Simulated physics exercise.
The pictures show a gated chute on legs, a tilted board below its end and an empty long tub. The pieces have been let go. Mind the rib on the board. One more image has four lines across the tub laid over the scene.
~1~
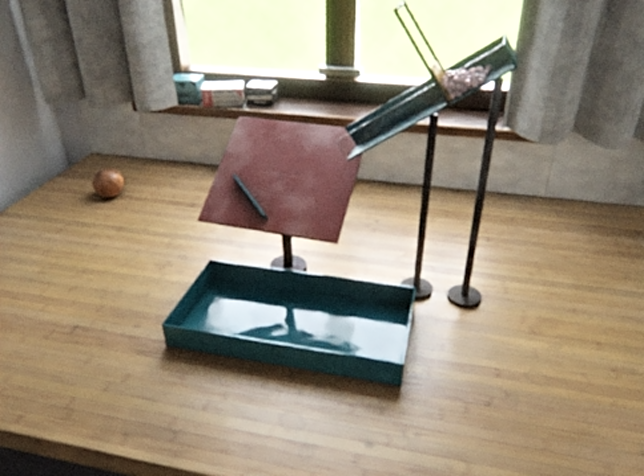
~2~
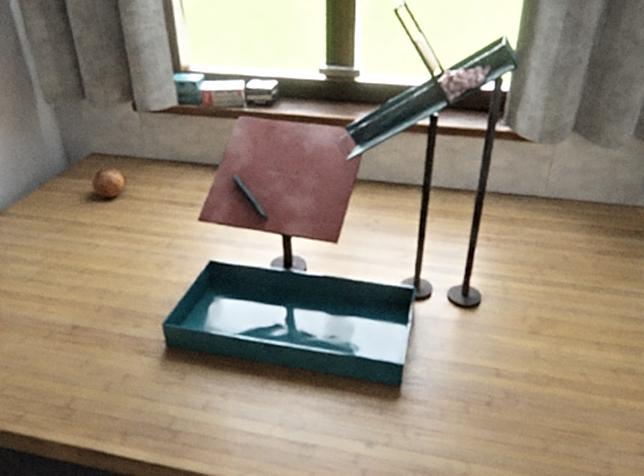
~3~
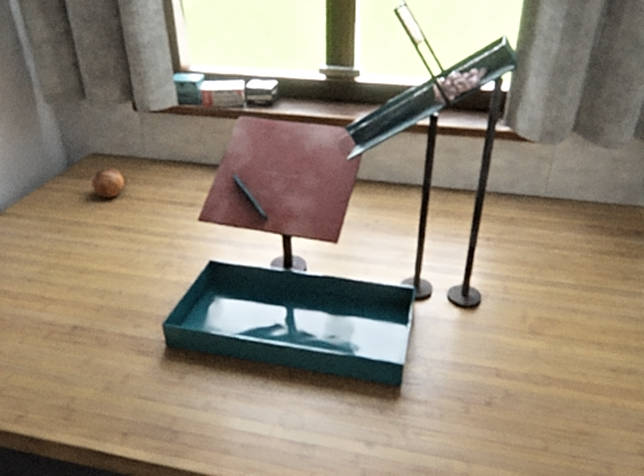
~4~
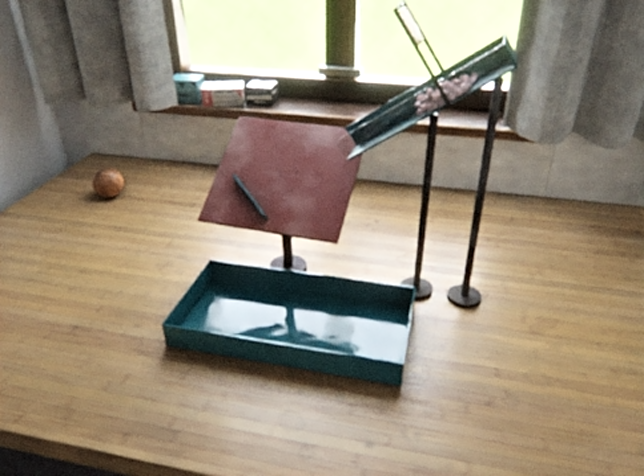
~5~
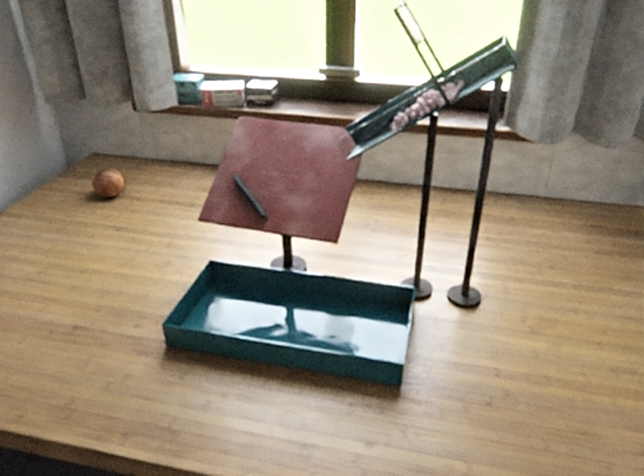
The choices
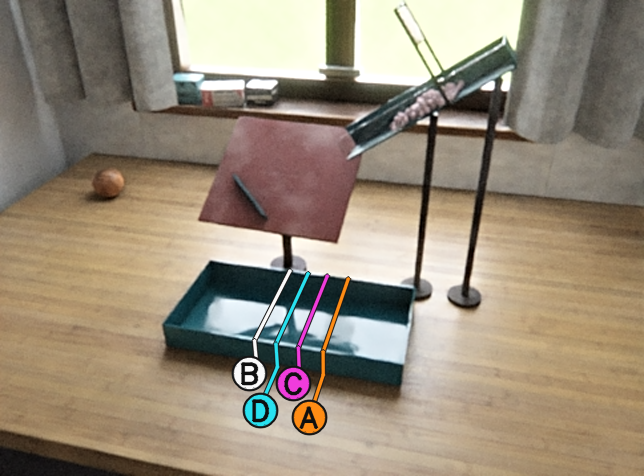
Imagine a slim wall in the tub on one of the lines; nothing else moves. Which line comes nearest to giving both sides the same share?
B beats the others.
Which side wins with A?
More lands on the left.
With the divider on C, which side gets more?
More lands on the left.
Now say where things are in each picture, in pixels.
In the first picture, load behind the gate near (465, 79), sugar pearls; lip of the chute near (352, 153), sloping gently.
In the second picture, middle of the board near (284, 174), tilted fairly steeply; middle of its low edge near (265, 231); of its high edge near (302, 123).
In the third picture, front corners of the tub near (162, 324) and (403, 363), empty; front of the load near (438, 98).
In the fourth picture, middle of the load near (444, 91); its front near (421, 110), close to a quarter of the way to the lip; rib from (234, 174) to (265, 215).
In the fifth picture, middle of the load near (429, 101); its front near (393, 127), close to half of the way to the lip.
On the marked copy, line A crosses the front rim at (323, 350); line B crosses the front rim at (254, 339); line C crosses the front rim at (298, 346); line D crosses the front rim at (276, 343).
With A, of what is caught, the whole lot on the left of the divider, none at all on the right.
With B, of what is caught, close to a third on the left of the divider, close to two thirds on the right.
With C, of what is caught, all but a few on the left of the divider, only a few on the right.
With D, of what is caught, all but a few on the left of the divider, a small share on the right.
